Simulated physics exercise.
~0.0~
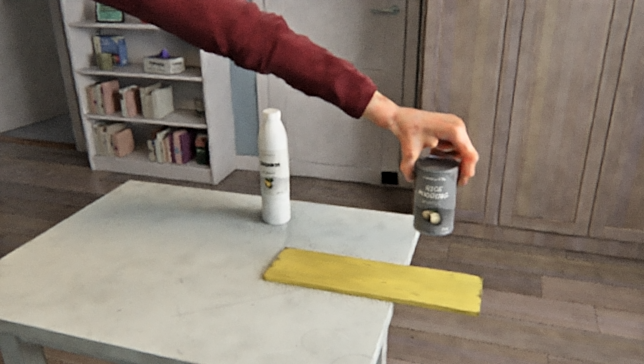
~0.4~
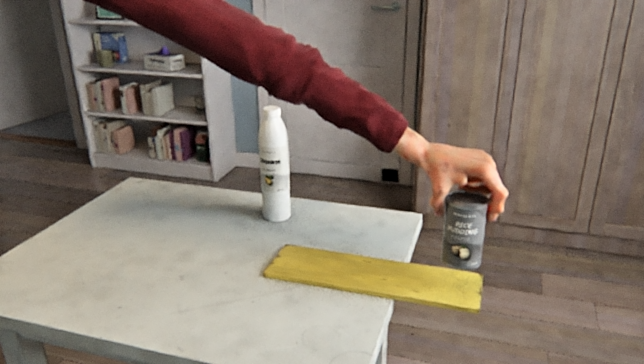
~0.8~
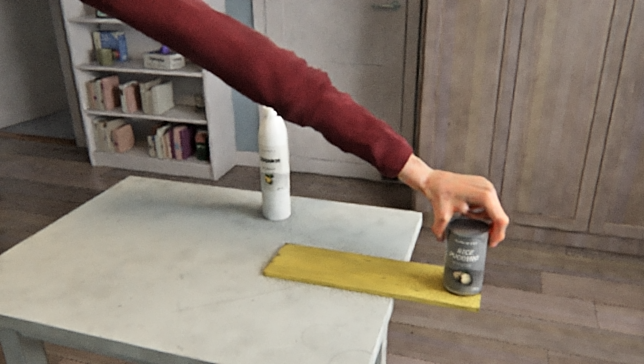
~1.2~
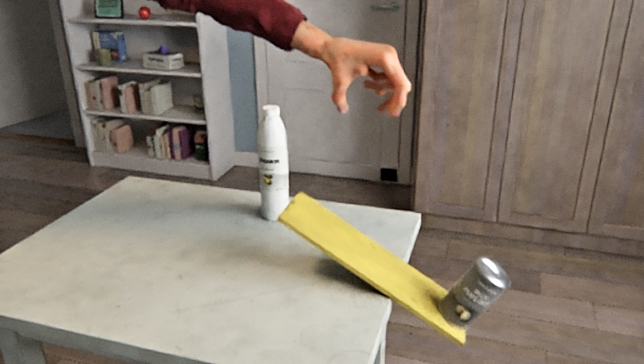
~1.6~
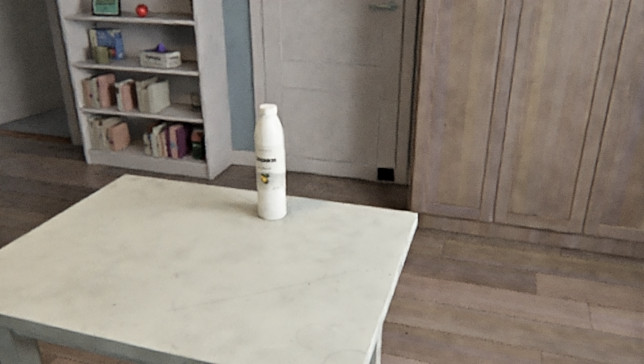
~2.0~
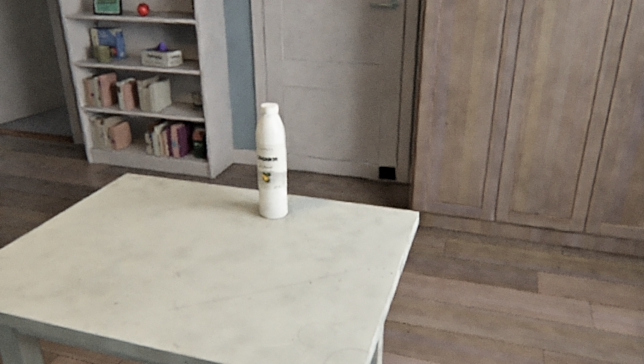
The clip shows a hand lowering a grey tin onto the overhanging end of a yellow plank on a table beside a white bottle. As the hand lets go, the plank tips and both drop out of view, leaving the bottle standing.
